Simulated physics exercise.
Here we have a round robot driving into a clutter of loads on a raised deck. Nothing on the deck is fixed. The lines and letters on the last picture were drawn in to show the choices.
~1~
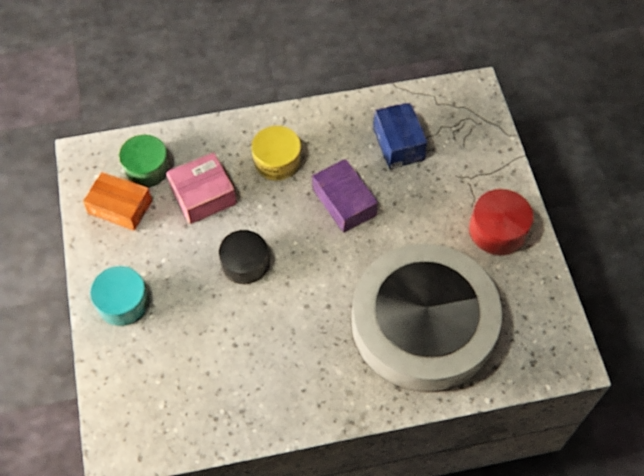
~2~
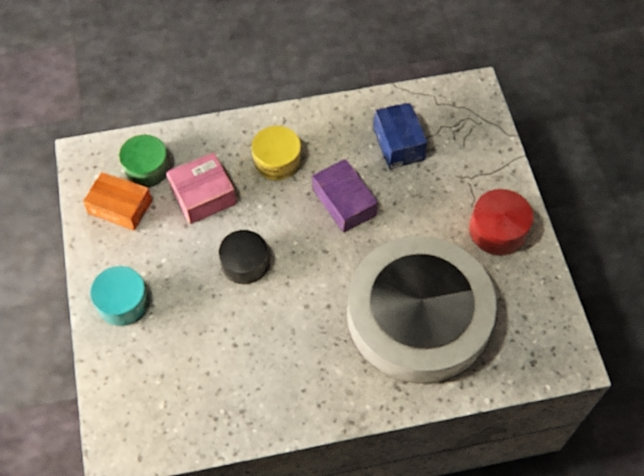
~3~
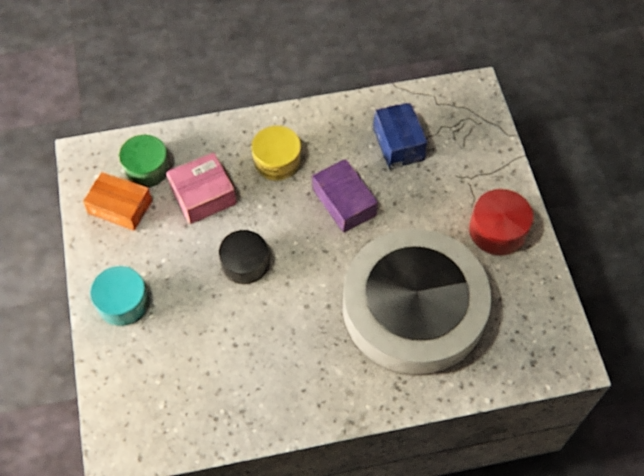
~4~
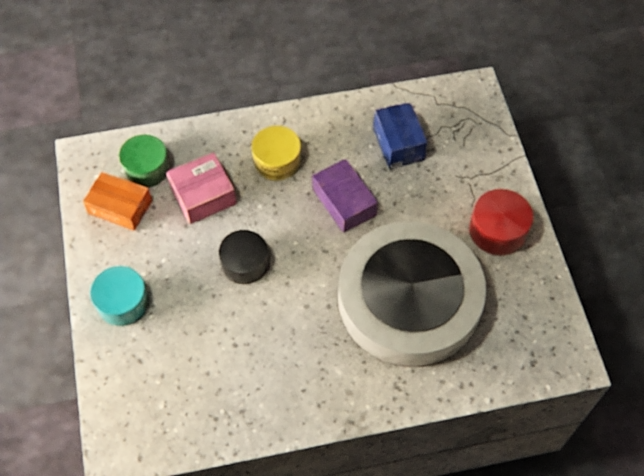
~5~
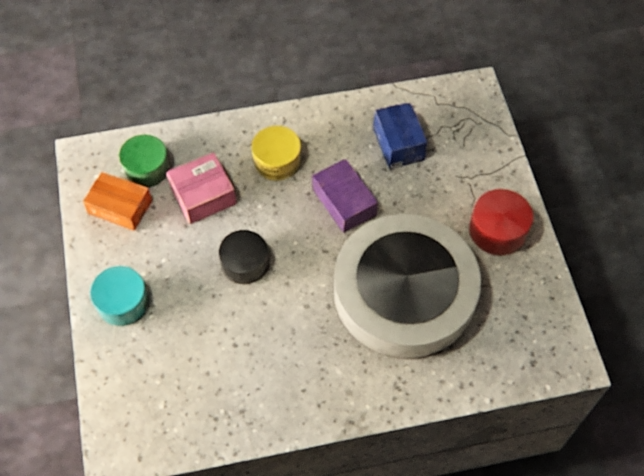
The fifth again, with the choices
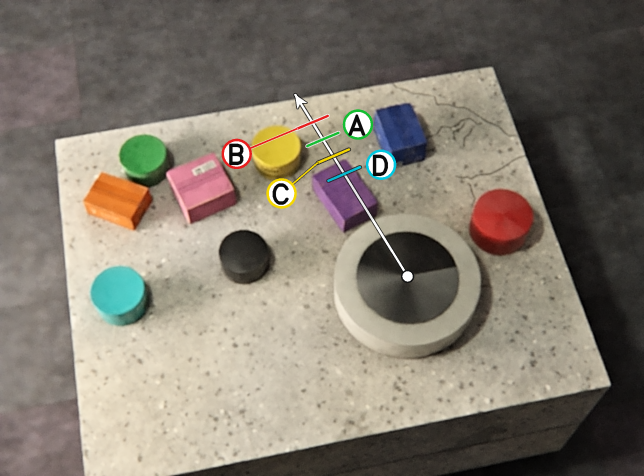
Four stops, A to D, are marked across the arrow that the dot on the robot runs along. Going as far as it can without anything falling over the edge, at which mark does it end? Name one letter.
The farthest safe stop is C.
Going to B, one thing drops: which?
It is the purple crate.
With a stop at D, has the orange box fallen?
No.
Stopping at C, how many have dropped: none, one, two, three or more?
By then, none.
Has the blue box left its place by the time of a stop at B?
Yes.
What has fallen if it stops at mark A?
The purple crate goes over.
On the marked copy, A at (323, 140); B at (312, 123); C at (333, 156); D at (345, 174); the arrow from (408, 276) to (295, 95); the white dot at (408, 276).
Taking C. A third of the way, robot (378, 238); yellow pail (272, 151); purple crate (327, 166).
Two thirds of the way, robot (351, 195); purple crate (304, 127); blue box (400, 125).
When it is over, robot (333, 166); purple crate (287, 100); yellow pail (251, 136); nothing has fallen.
As for the rest, A drops the purple crate; B drops the purple crate; D is safe but short.
